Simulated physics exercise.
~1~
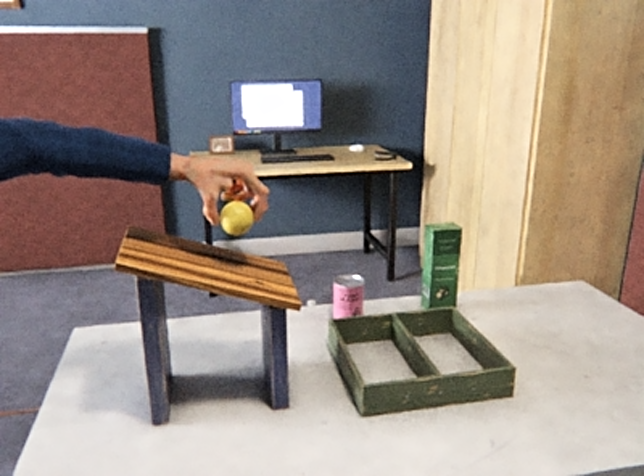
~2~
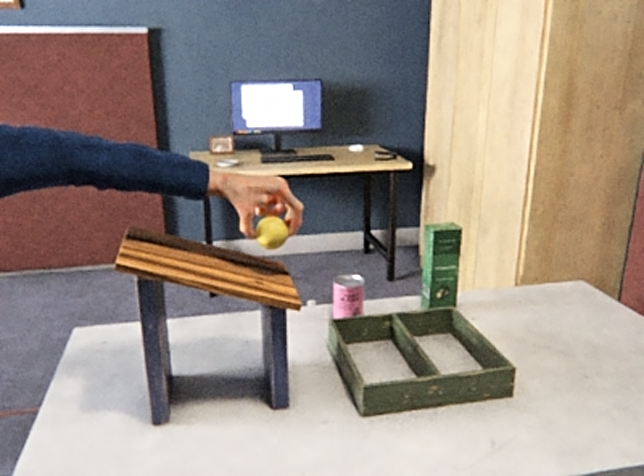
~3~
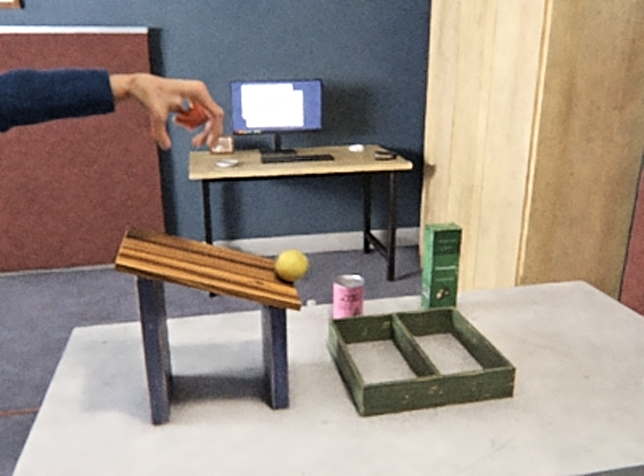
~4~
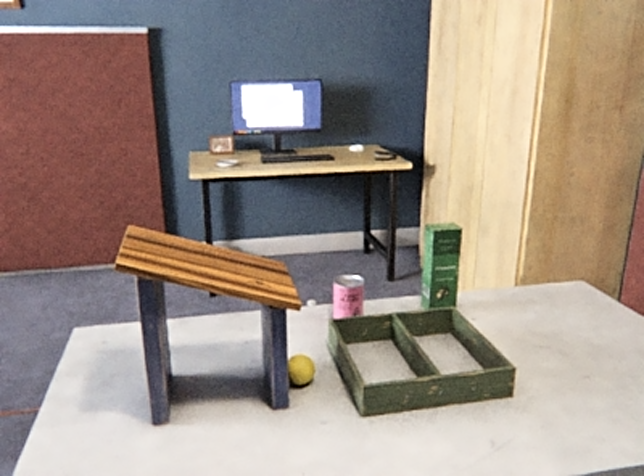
The footage shows a hand holding a yellow lemon above a sloping striped board, moving it right toward the lower end and letting go. The hand draws back, and the lemon ends up on the table between the board's support and a green two-bay tray, outside both bays.
